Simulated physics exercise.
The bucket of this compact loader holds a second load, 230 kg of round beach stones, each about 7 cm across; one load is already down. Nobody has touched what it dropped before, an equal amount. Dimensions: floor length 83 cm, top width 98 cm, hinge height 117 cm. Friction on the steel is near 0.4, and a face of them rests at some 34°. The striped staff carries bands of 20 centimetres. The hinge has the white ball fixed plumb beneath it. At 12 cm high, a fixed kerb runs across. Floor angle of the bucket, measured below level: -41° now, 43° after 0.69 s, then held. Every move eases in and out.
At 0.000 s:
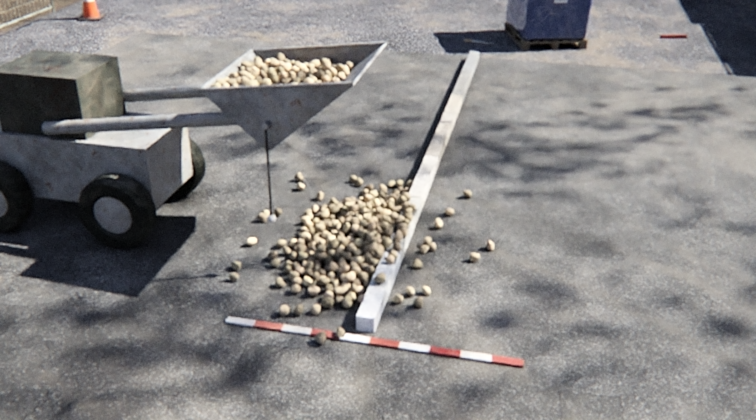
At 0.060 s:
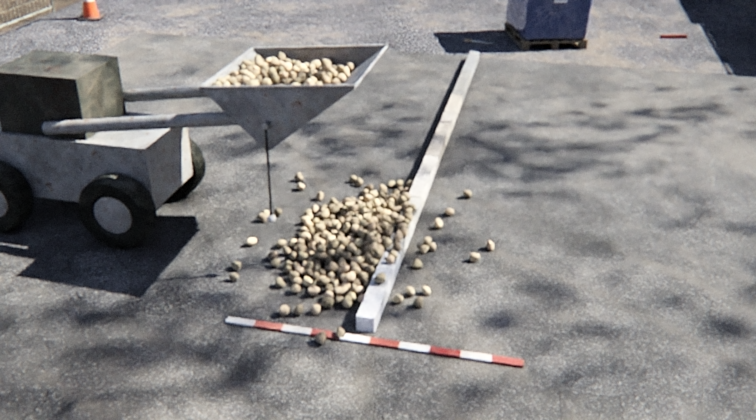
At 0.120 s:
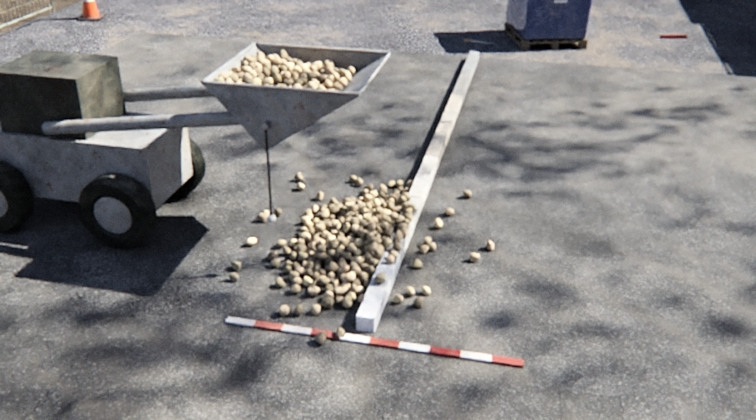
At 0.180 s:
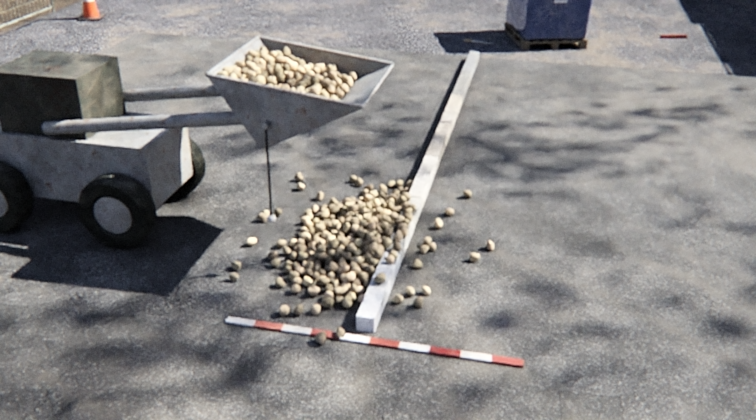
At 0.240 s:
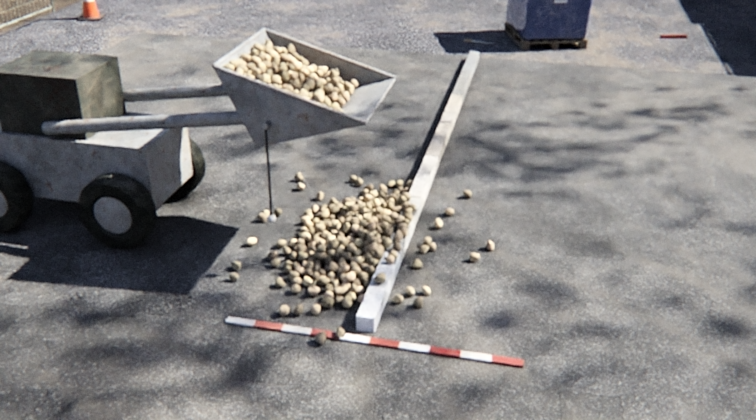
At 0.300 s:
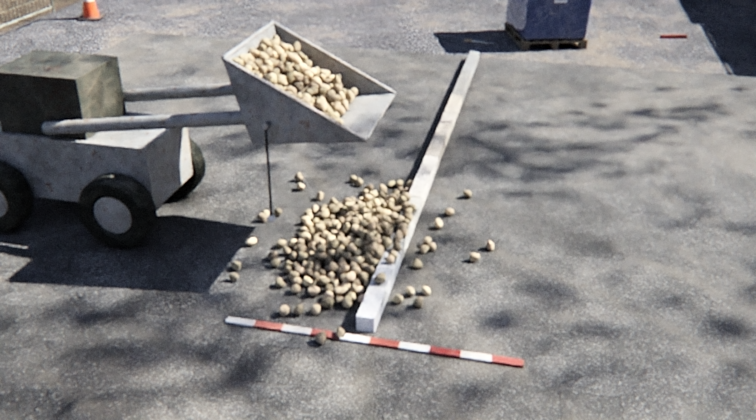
In this clip, a grey wheeled machine on the left tilts its raised bucket of pale stones, the right edge lowering gradually as the stones shift inside, while a heap of similar stones lies still against a long kerb.
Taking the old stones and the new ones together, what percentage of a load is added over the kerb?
About 61 per cent.
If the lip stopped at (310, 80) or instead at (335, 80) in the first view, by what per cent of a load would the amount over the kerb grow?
15 % and 45 %.
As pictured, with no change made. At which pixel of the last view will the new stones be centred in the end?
I'd point to about (419, 245).
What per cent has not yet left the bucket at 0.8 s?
It holds some 75 percent.
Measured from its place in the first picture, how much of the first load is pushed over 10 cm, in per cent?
Close to 5 in a hundred of them.
After 0.5 s the floor is at 30°; in per cent of one load, 100 in the bucket, 97 on this side of the kerb, 3 over the kerb; the foremost stones are at (450, 244).
After 0.8 s the floor is at 43°; in per cent of one load, 76 in the bucket, 121 on this side of the kerb, 3 over the kerb; the foremost stones are at (450, 244).
After 1.1 s the floor is at 43°; in per cent of one load, 8 in the bucket, 160 on this side of the kerb, 31 over the kerb; the foremost stones are at (476, 252).
After 3.6 s the floor is at 43°; in per cent of one load, 0 in the bucket, 136 on this side of the kerb, 64 over the kerb; the foremost stones are at (649, 304). Net gain over the kerb, 61.
